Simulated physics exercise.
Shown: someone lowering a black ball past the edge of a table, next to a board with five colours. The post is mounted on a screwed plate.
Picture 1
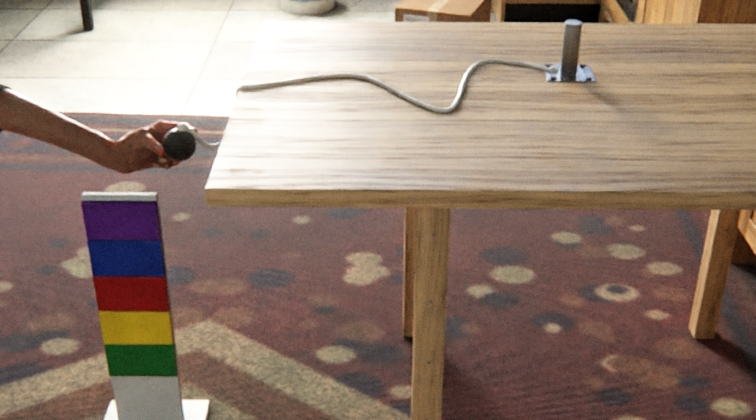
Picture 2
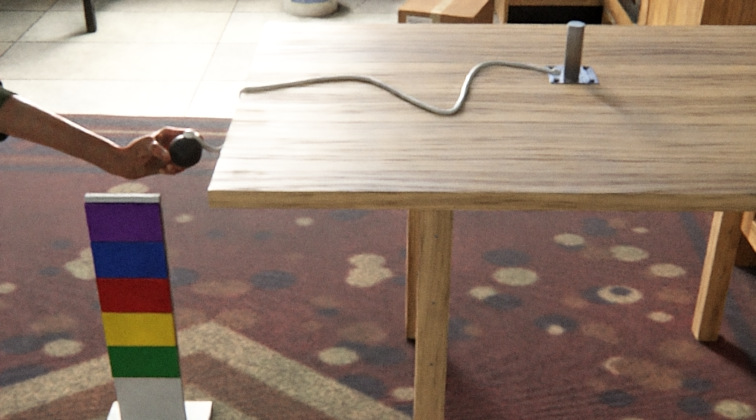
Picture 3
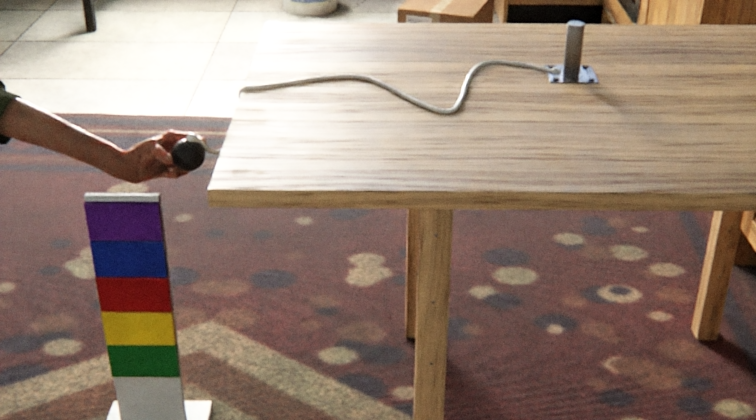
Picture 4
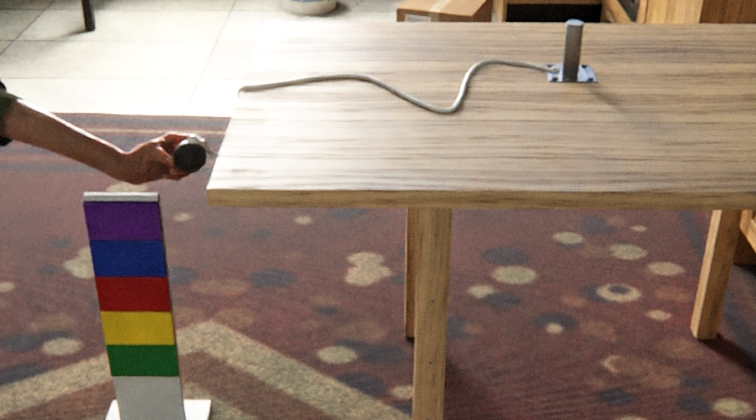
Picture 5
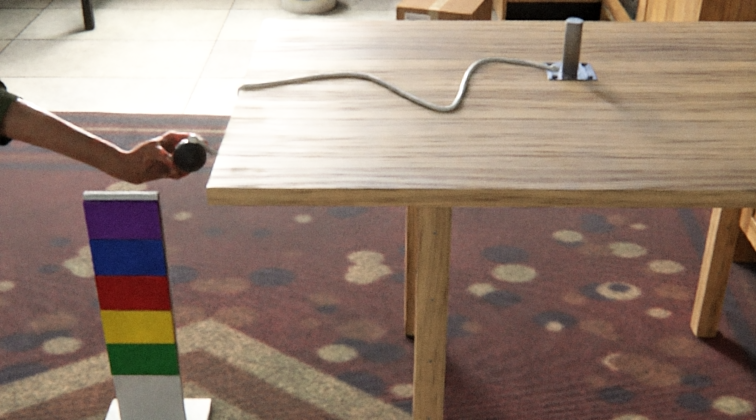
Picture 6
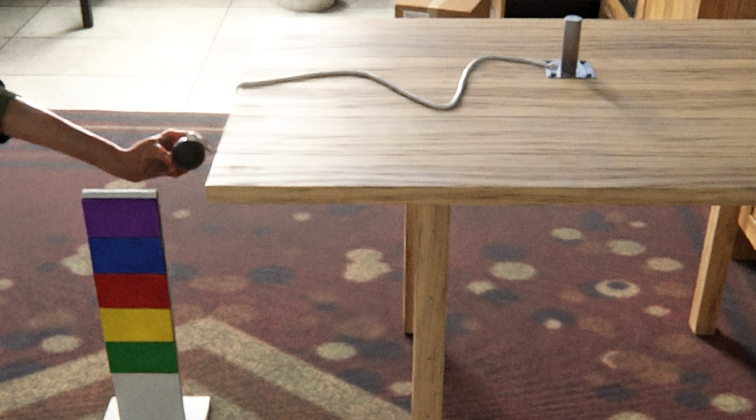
In a room with patterned carpet, a hand holds a dark ball beside a wooden table, above a colour-striped board, shifting it slightly right and then keeping nearly still; a grey cord lies slack across the tabletop near an upright post.
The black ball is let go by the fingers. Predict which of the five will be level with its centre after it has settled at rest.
I predict yellow.
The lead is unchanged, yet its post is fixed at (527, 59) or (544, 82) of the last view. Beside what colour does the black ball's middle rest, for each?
First case: Green. Second case: Green.
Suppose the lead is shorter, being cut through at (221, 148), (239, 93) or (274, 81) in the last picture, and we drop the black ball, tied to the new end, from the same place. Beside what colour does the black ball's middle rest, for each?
Here's the sequence: Red; next: Blue; last: Purple.
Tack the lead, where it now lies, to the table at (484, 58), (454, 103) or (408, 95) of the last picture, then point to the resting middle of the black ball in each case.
Near (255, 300), then (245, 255), then (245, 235).
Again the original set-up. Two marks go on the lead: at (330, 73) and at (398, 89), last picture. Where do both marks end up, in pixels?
Final positions are (240, 139) and (279, 88), in that order.
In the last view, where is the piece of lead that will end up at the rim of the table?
In the last picture it is at roughly (373, 77).
Soon after, ball near (208, 259); level with blue.
Then, ball near (266, 320); level with yellow.
Further on, ball near (252, 321); level with yellow.
At rest, ball near (256, 321); level with yellow. The lead holds its middle at yellow.
